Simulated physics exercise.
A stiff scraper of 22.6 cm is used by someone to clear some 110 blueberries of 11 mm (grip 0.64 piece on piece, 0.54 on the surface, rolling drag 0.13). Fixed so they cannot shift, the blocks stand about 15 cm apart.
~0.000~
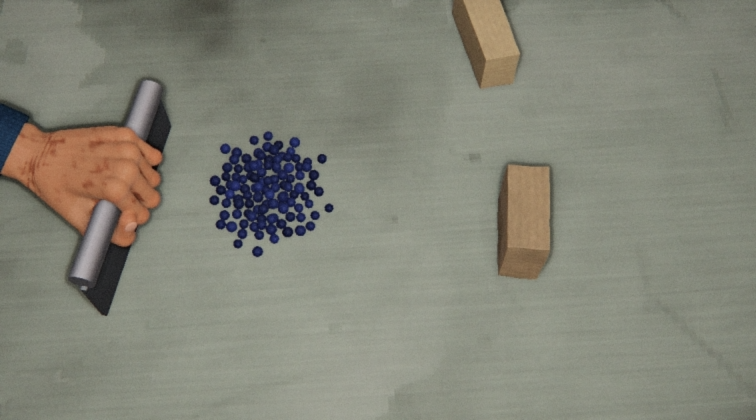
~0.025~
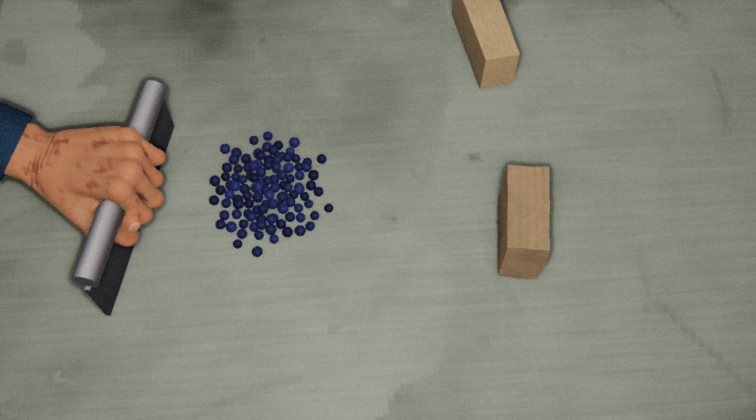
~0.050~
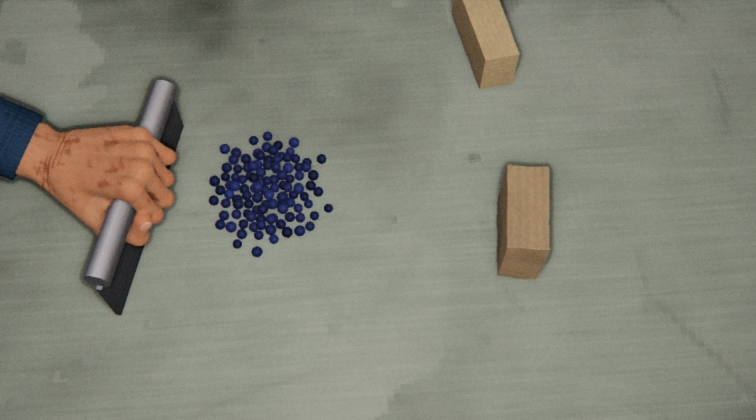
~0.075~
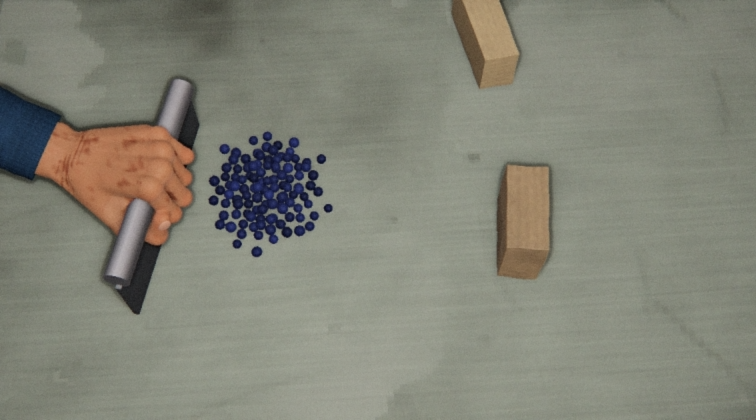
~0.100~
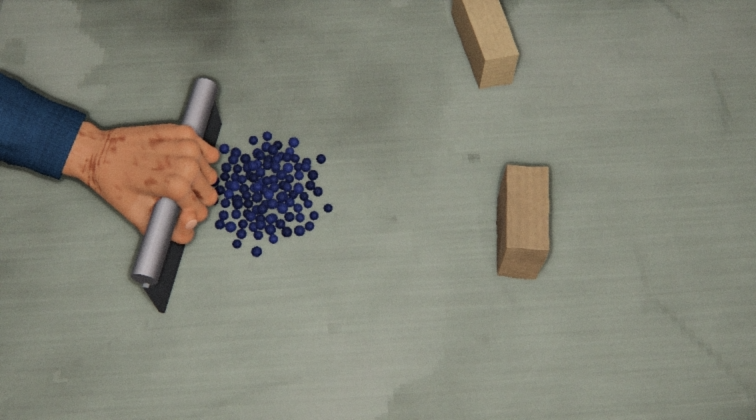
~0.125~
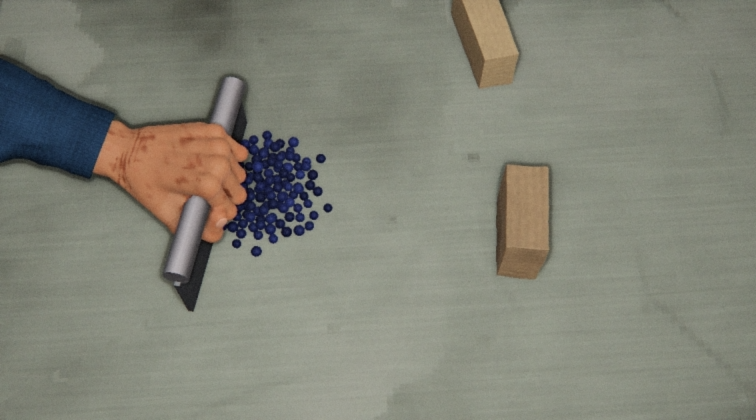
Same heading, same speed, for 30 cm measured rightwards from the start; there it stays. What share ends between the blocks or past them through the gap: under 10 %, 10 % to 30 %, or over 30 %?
The share ending between the blocks or past them through the gap is sizeable.
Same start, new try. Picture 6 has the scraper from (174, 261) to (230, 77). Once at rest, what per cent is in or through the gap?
Gap share: 45 in a hundred.
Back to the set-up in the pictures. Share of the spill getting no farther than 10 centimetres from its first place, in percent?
Some 0 in a hundred.
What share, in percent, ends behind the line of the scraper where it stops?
About 0 in a hundred.
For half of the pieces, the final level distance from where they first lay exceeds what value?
About 32 cm.
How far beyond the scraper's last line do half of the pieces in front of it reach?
I'd put it close to 13 centimetres.
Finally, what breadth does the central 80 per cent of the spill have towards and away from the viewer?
That comes to about 30 cm.
Then, at 0.28 s, scraper 26 cm from its start, spill 20 cm wide; round the near block 5 %, held up before the blocks 95 %.
After 0.43 s, scraper 30 cm from its start, spill 25 cm wide; in or through the gap 35 %, round the near block 20 %, held up before the blocks 45 %.
Then, at 0.57 s, scraper 30 cm from its start, spill 30 cm wide; in or through the gap 40 %, round the near block 20 %, held up before the blocks 35 %.
At rest (1.4 s), in or through the gap 40 %, round the near block 20 %, round the far block 0 %, held up before the blocks 35 %.
